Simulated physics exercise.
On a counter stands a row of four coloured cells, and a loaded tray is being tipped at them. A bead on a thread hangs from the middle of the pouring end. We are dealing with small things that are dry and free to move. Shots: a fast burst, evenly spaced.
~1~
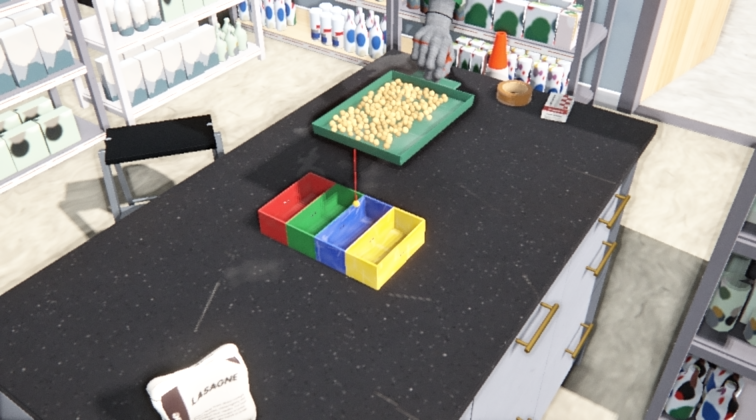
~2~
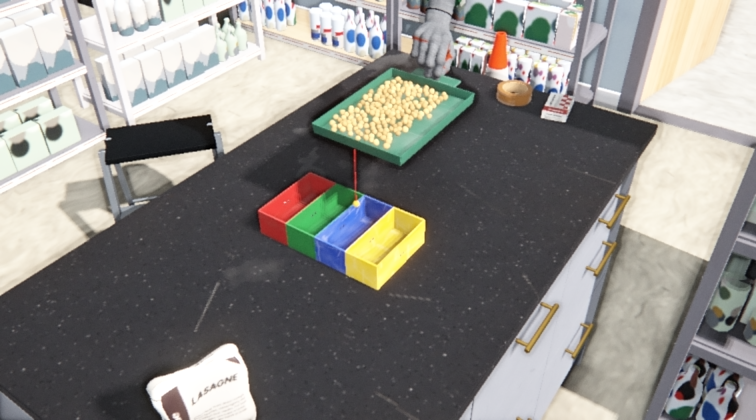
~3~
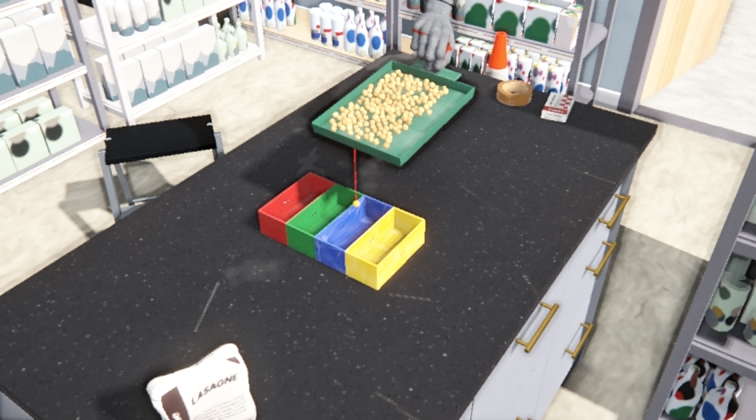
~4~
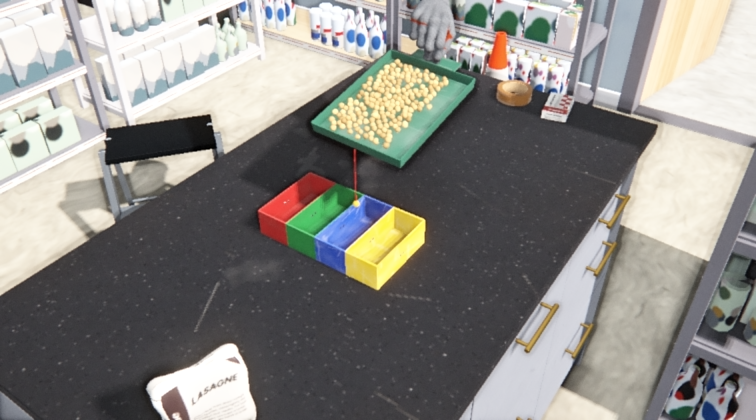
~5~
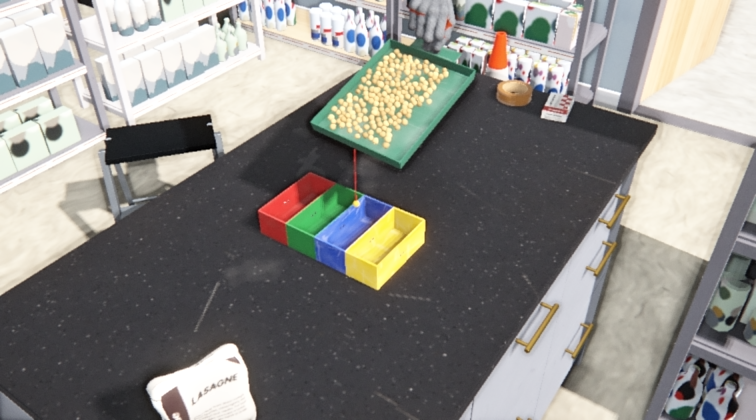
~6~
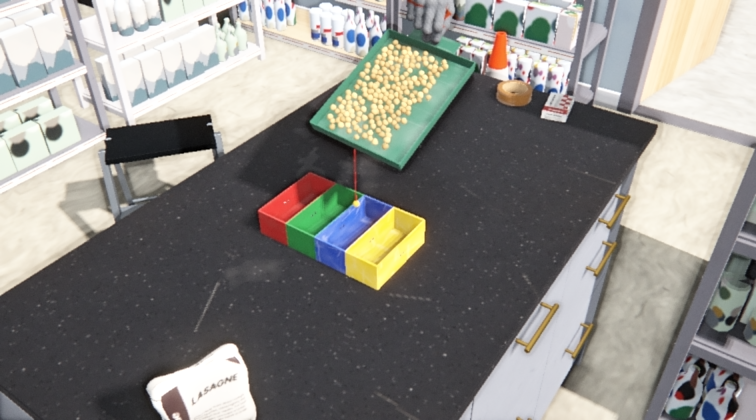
A green tray of chickpeas tilts gradually toward four coloured cells, held by a gray hand.
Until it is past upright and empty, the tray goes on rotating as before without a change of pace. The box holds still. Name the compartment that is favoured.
Yellow.
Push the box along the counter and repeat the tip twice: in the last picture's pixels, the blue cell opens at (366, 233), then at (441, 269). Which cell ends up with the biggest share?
Well, the first time it's the cell in blue, and the second time it's red.
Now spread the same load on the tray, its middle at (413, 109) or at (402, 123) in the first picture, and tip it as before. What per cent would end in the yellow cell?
From the first start you get 60 in a hundred, from the second 50 in a hundred.
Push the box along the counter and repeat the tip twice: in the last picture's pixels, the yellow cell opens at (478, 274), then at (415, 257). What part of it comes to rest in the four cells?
It comes to about 70 per cent the first time and about 100 per cent the second.
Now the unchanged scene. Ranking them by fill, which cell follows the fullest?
Blue.
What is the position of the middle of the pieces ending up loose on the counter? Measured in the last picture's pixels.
Its middle is at roughly (306, 280).
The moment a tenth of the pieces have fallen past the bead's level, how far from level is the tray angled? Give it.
Around 115° of tilt.
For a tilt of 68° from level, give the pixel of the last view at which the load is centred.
Roughly at (373, 124).
Soon after the last picture, tray tipped steeply; nearly all on the tray; a stray few falling or outside the box.
A little later, tray tipped past a quarter turn; nearly all on the tray; a stray few in the yellow cell; a stray few in the blue cell; a stray few falling or outside the box.
Later still, tray tipped past a quarter turn; about half in the yellow cell; about a third in the blue cell; a small part in the green cell; a small part falling or outside the box.
At rest, tray tipped past a quarter turn; about half in the yellow cell; about a third in the blue cell; a small part in the green cell; none in the red cell; a small part outside the box.
